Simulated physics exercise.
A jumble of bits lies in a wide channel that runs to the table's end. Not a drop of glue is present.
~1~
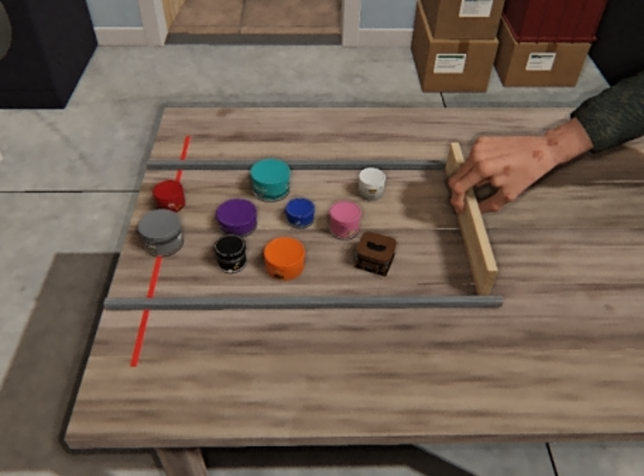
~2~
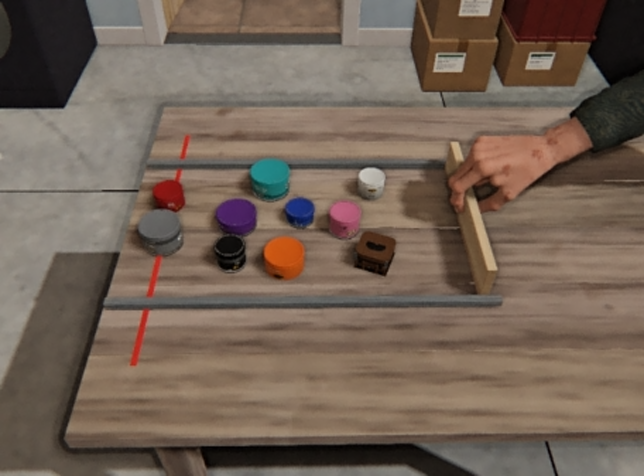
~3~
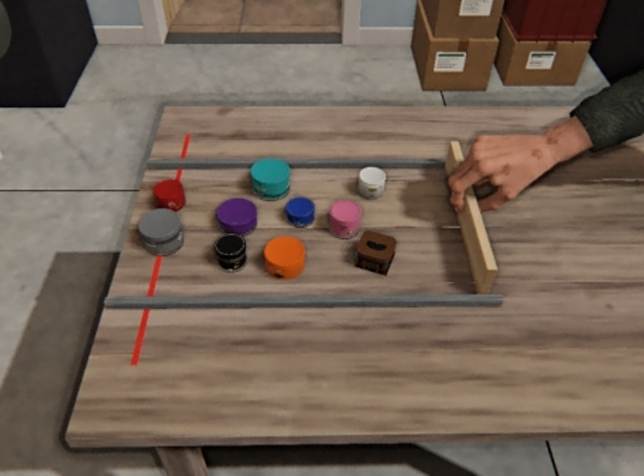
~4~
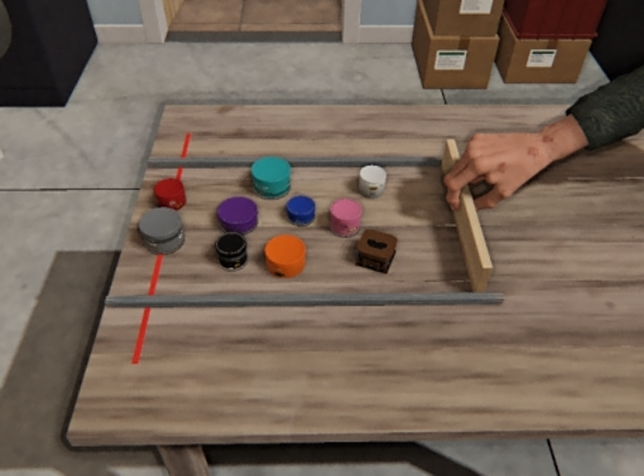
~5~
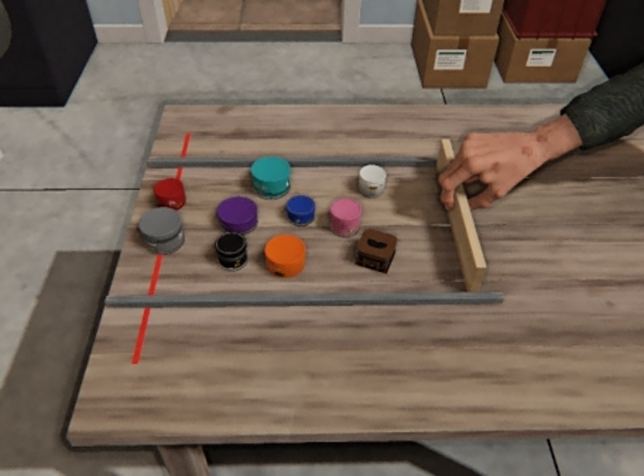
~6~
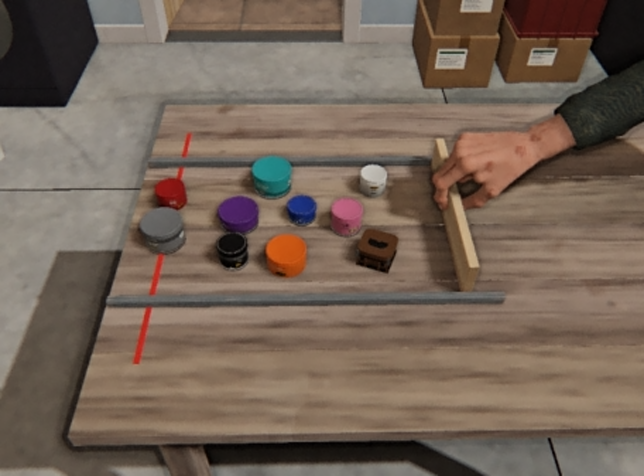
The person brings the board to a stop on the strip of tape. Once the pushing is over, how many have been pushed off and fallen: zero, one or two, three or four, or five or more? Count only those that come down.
I expect five or more pieces to come off the table.
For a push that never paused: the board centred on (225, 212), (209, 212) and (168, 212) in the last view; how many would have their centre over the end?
First 0, then 1, finally 6.
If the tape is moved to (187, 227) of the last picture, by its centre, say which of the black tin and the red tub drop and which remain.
Black tin - gone; red tub - gone.
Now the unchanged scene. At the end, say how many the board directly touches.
The count in contact is 4.
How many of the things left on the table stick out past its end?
Things overhanging at the end: 0.
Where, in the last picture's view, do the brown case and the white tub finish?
Same order as the question: First (140, 258), second (162, 181).
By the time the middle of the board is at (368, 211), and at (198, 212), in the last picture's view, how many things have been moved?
So 2, and at the other place 10.
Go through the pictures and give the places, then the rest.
The first picture shows red tub (170, 197); grey tin (162, 233); black tin (231, 254); board (468, 214); tape (166, 229).
The second picture shows grey tin (161, 233); blue pot (300, 213).
The third picture shows black tin (231, 253); board (467, 212).
The fourth picture shows red tub (170, 195); brown case (376, 251).
The fifth picture shows grey tin (162, 231); orange tub (285, 256).
The sixth picture shows red tub (171, 195); grey tin (164, 231); black tin (233, 251); board (452, 210); tape (168, 227).
Early on, none off yet; red tub at rest near (171, 195); grey tin at rest near (164, 231); black tin at rest near (233, 251).
A while later, none off yet; red tub at rest near (171, 195); grey tin at rest near (164, 231); black tin travelled about its own width near (199, 250).
Further along, none off yet; red tub travelled a little near (159, 190); grey tin travelled a little near (142, 228); black tin travelled well along near (123, 254).
Finally, the number that fall off is five or more; lost, orange tub, turquoise pot, purple tin, black tin, grey tin and red tub.
